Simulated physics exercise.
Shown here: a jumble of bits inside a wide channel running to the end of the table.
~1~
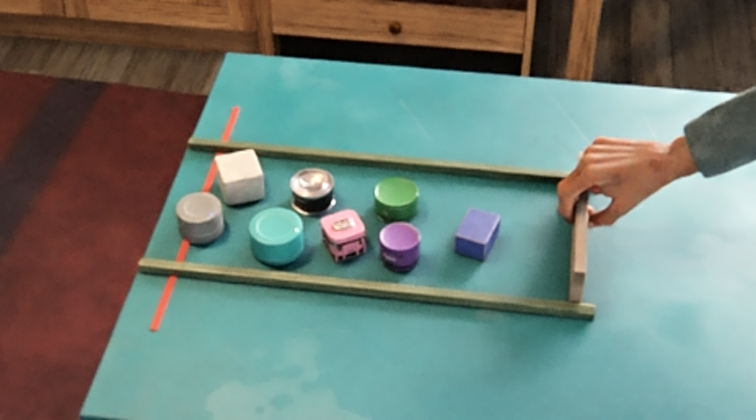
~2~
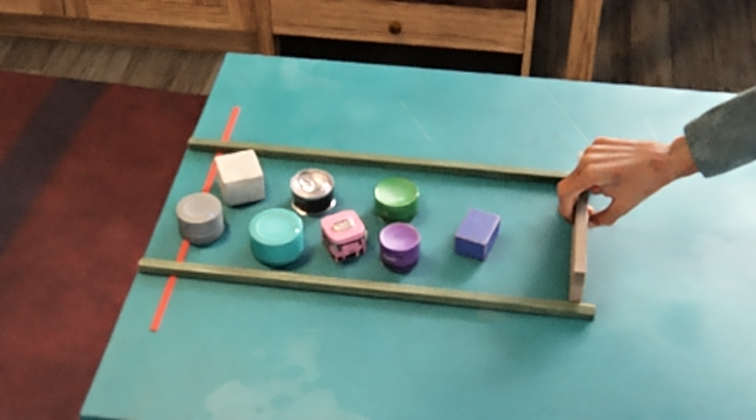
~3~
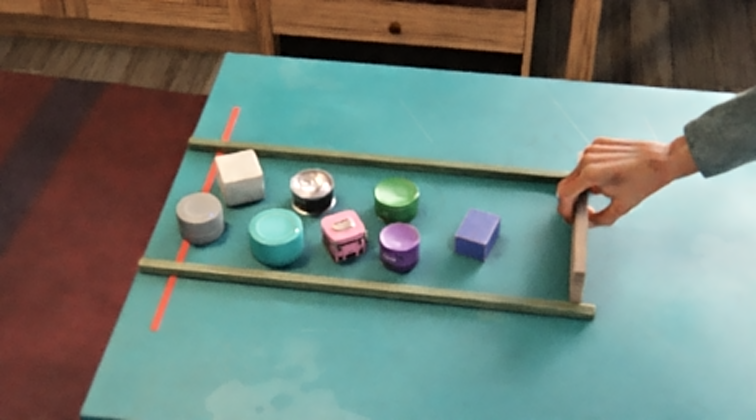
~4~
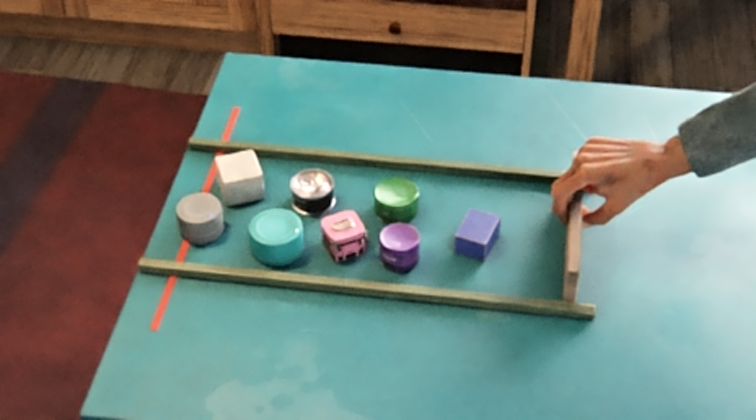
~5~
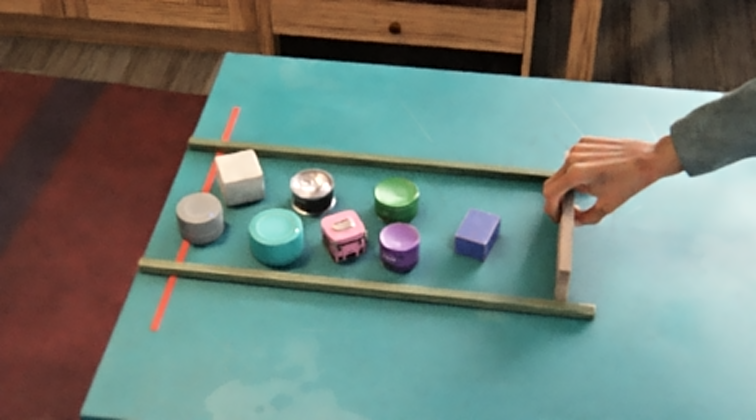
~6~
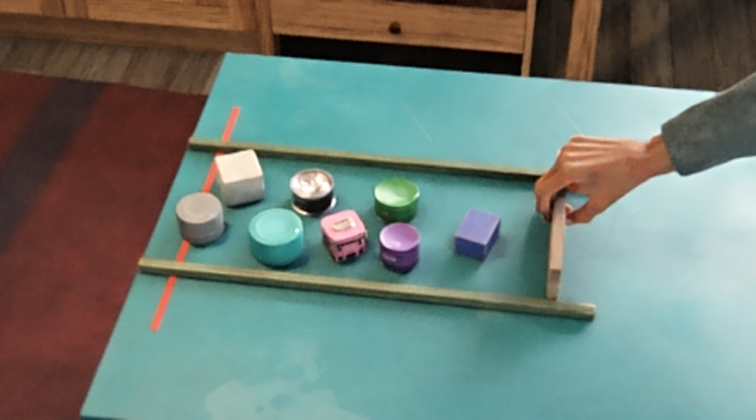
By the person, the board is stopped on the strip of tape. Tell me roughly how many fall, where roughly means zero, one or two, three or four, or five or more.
Roughly, five or more fall.
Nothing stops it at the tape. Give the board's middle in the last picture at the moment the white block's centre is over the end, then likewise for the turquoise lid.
I reckon its middle sits around (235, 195) and then around (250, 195).
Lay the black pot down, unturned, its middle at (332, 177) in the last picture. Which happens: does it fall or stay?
Result: Black pot saved.
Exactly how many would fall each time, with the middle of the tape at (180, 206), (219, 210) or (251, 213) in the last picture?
Result per try: 7; 3; 1.
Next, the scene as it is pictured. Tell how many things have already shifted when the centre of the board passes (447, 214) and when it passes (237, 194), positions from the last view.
At the one place 2, at the other 8.
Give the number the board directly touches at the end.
Contact count: 3.
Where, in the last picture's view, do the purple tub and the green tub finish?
Answer: First (162, 243), after that (185, 178).
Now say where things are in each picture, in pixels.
The first picture shows grey lid (200, 218); white block (240, 178); turquoise lid (276, 237); board (580, 226); tape (199, 208).
The second picture shows white block (240, 178); purple tub (400, 248).
The third picture shows turquoise lid (276, 237); pink case (343, 236).
The fourth picture shows grey lid (200, 219); board (574, 226).
The fifth picture shows white block (240, 178); blue block (477, 234).
The sixth picture shows grey lid (200, 219); white block (240, 178); turquoise lid (276, 237); board (558, 224); tape (199, 208).
Soon after, none off yet; grey lid at rest near (200, 219); white block at rest near (240, 178); turquoise lid at rest near (276, 237).
By the end, the number that fall off is five or more; fallen, pink case, black pot, turquoise lid, white block and grey lid.
